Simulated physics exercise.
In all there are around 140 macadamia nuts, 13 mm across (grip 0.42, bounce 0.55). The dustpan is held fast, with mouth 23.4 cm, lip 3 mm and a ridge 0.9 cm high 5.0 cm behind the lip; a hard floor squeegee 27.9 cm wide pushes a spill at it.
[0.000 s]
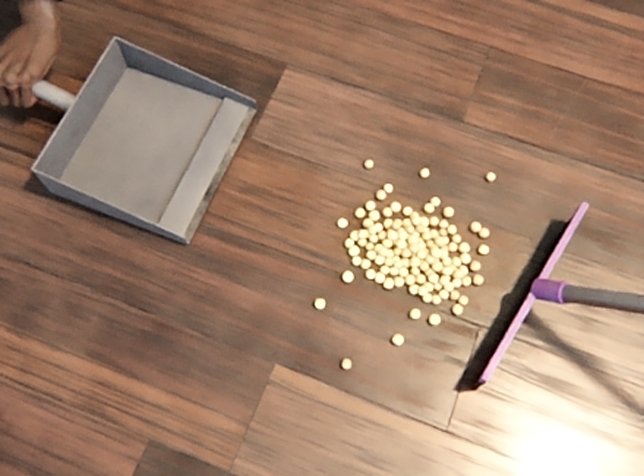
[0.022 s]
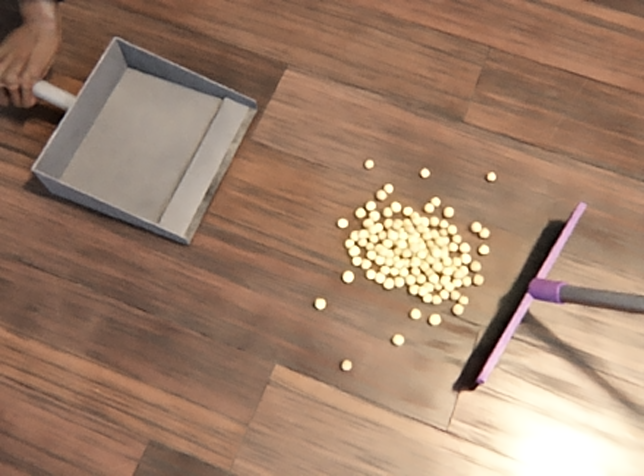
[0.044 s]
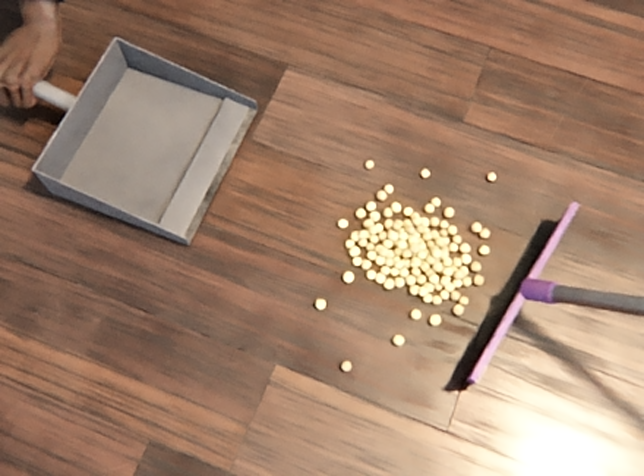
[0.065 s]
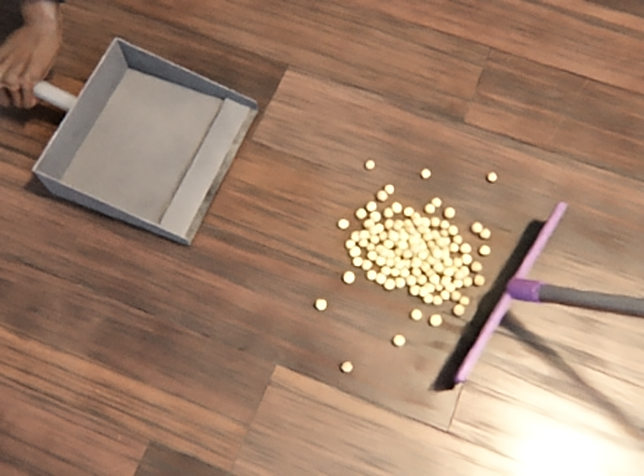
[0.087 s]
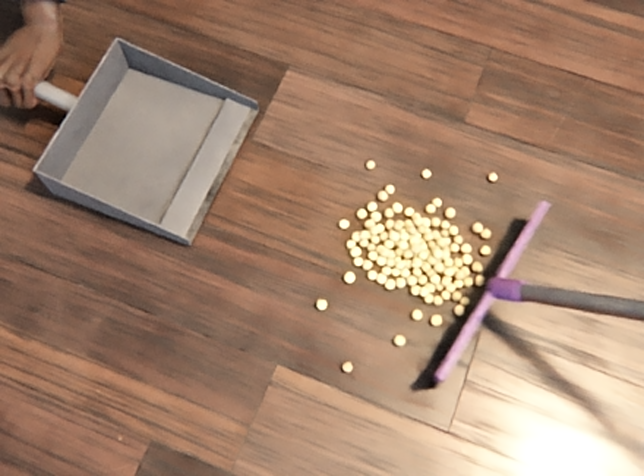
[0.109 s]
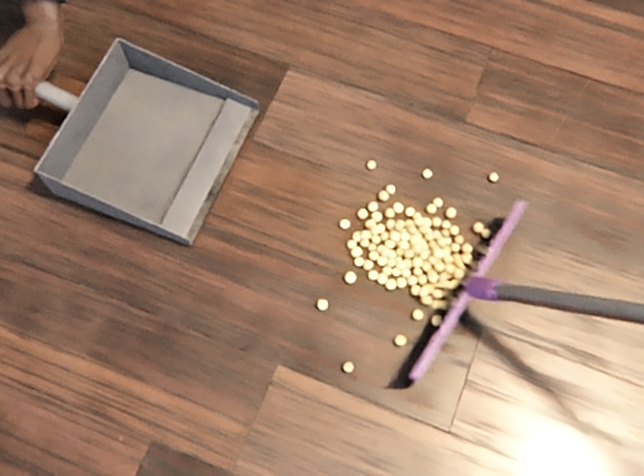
On a dark wooden floor, a hand held a grey dustpan still at the left while a purple squeegee slid leftward from the right and pressed into the near edge of a pile of small, round, cream-coloured nuts.
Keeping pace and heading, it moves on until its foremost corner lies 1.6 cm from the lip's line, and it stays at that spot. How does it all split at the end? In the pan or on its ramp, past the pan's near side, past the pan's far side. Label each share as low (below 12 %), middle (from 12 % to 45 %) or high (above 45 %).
Pan - middle; near side - middle; far side - middle.
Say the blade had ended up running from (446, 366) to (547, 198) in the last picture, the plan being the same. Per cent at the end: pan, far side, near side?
Final per cent - pan 35, far 20, near 10.
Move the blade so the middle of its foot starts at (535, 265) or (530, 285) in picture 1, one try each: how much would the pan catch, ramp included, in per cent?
Close to 35 in a hundred, then close to 30 in a hundred.
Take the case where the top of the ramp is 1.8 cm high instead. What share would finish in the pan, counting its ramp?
Close to 15 per cent then.
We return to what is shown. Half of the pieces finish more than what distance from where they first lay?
Roughly 34 cm.
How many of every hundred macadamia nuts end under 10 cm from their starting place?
Around 0 per cent, give or take.
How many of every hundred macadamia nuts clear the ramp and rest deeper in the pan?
Roughly 15 percent.
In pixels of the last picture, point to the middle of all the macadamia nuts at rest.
Close to pixel (226, 166).
After 0.24 s, middle of the blade 19 cm from the lip; 0 % over the lip, far side 5 %, near side 10 %.
After 0.33 s, middle of the blade 8 cm from the lip; 0 % over the lip, far side 10 %, near side 15 %.
After 0.55 s, middle of the blade 4 cm from the lip; 30 % over the lip, far side 25 %, near side 20 %.
At rest (2.1 s), pan 25 %, near side 20 %, far side 25 %, in front of the lip or behind the blade 25 %.
